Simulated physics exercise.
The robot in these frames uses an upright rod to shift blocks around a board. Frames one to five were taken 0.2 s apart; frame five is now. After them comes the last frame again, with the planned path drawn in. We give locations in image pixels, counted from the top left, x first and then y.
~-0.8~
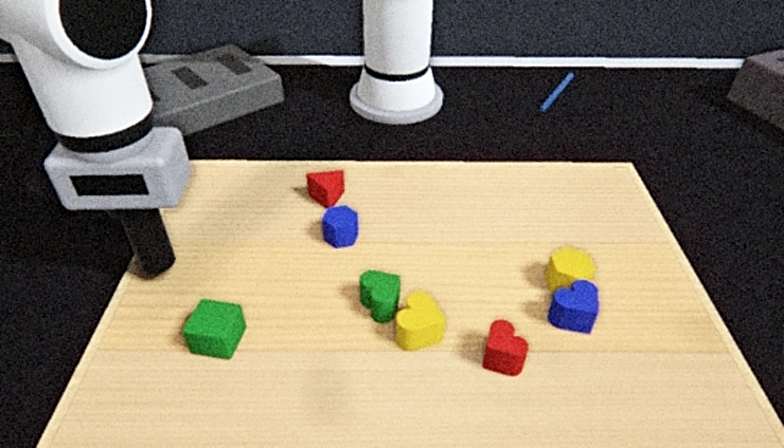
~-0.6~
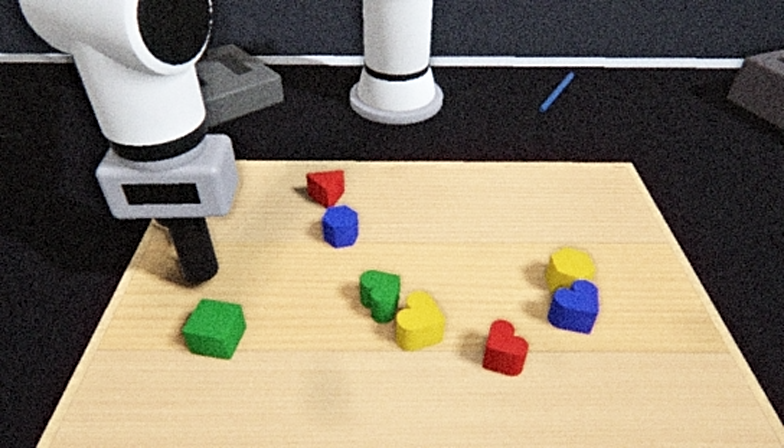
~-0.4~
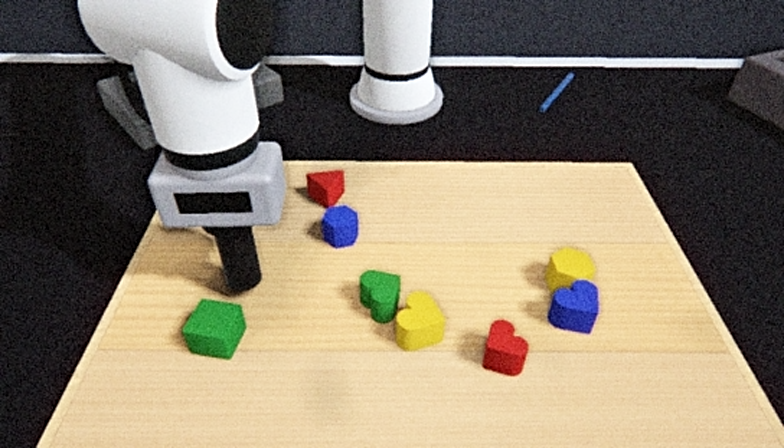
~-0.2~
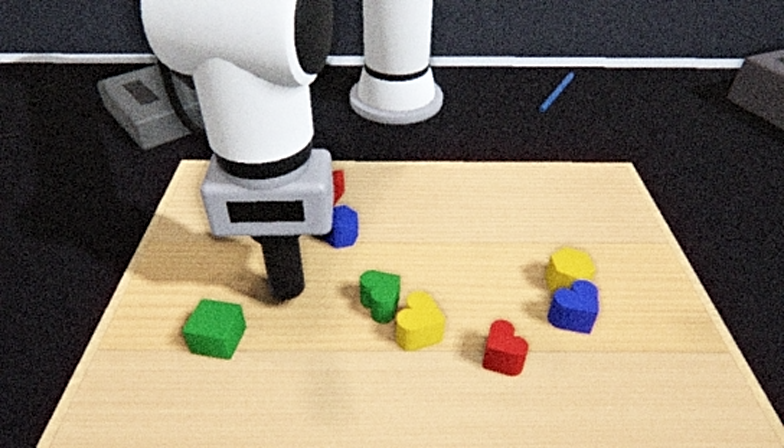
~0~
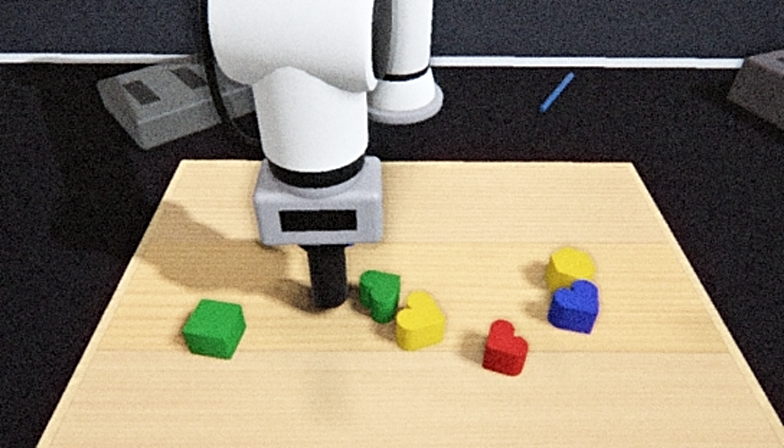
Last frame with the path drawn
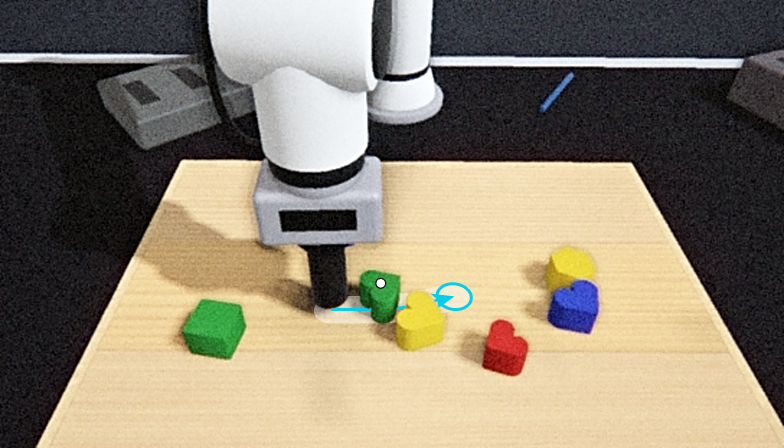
A white robot arm holding an upright black rod moved steadily right across the wooden board, passing behind the green cube and coming close beside the green heart, while the colored blocks stayed put.
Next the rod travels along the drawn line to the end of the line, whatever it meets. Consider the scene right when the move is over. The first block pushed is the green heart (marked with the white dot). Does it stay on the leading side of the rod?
I'm fairly sure the green heart rides along ahead of the rod to the very end.
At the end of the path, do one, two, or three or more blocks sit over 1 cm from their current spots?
The answer will be two.
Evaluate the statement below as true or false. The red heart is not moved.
My answer: True.
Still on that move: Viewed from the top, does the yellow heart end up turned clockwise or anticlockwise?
Clockwise.
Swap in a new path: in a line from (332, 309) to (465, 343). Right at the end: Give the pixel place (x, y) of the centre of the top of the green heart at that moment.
My prediction: (418, 282).
The drawn path runs from (332, 309) by way of (374, 309) and (415, 305) to (454, 296); the dot is on the green heart.
What follows on the original path. One third of the way, rod at (374, 296); green heart at (406, 281), turned 15° clockwise; yellow heart at (424, 312).
Two thirds of the way, rod at (417, 292); green heart at (448, 277), turned 15° clockwise; yellow heart at (436, 313), turned 50° clockwise.
At the end, rod at (456, 283); green heart at (487, 269), turned 15° clockwise; yellow heart at (436, 313), turned 50° clockwise; red heart not moved.
